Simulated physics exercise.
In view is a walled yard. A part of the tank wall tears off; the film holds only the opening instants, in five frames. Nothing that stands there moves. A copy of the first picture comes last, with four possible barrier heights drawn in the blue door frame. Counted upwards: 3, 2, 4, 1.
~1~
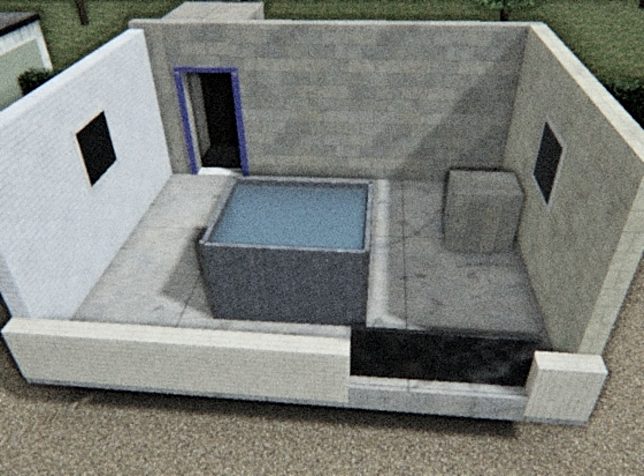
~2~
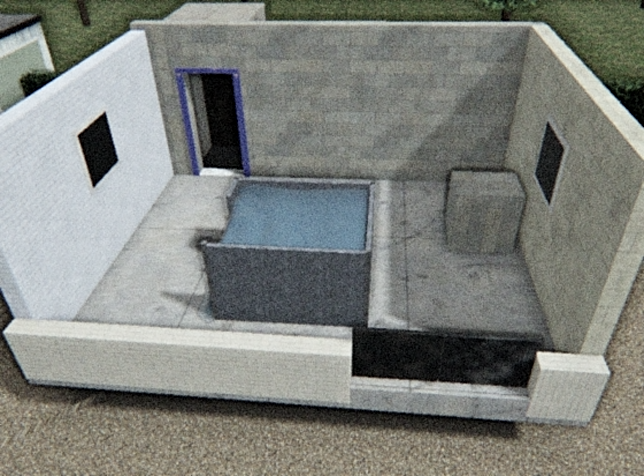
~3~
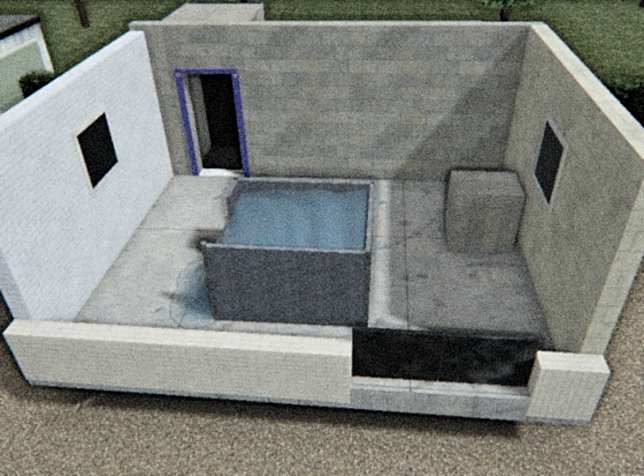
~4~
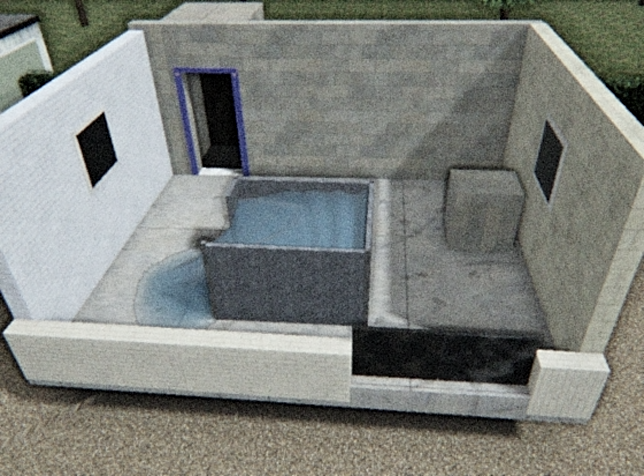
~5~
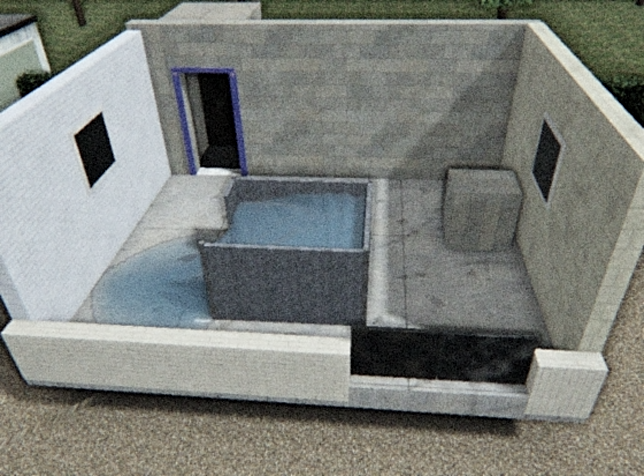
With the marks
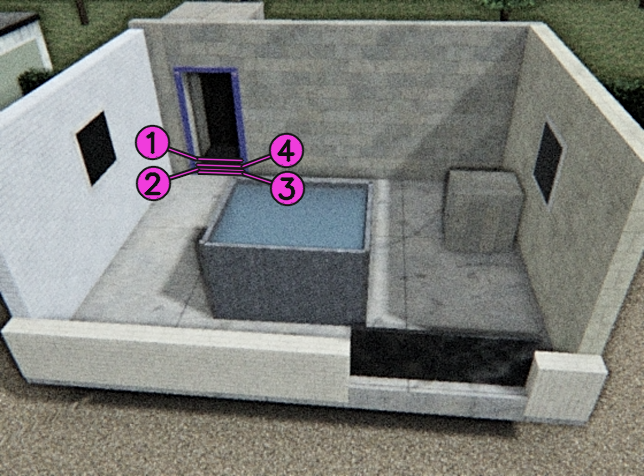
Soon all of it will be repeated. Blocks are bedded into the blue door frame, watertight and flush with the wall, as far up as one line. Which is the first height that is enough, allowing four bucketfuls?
Go for 1.
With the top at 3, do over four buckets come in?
Yes, it does.
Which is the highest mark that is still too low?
Here it is mark 4.
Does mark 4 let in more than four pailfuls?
Yes, that goes wrong.
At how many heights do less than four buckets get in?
One of the four.
On the marked copy, 1 at (218, 159); 2 at (220, 170); 3 at (220, 172); 4 at (219, 165); from the bottom up 3, 2, 4, 1.
For mark 1, a bucket or two gets in.
For mark 2, dozens of bucketfuls pour in.
For mark 3, dozens of bucketfuls pour in.
For mark 4, some 15 bucketfuls get in.
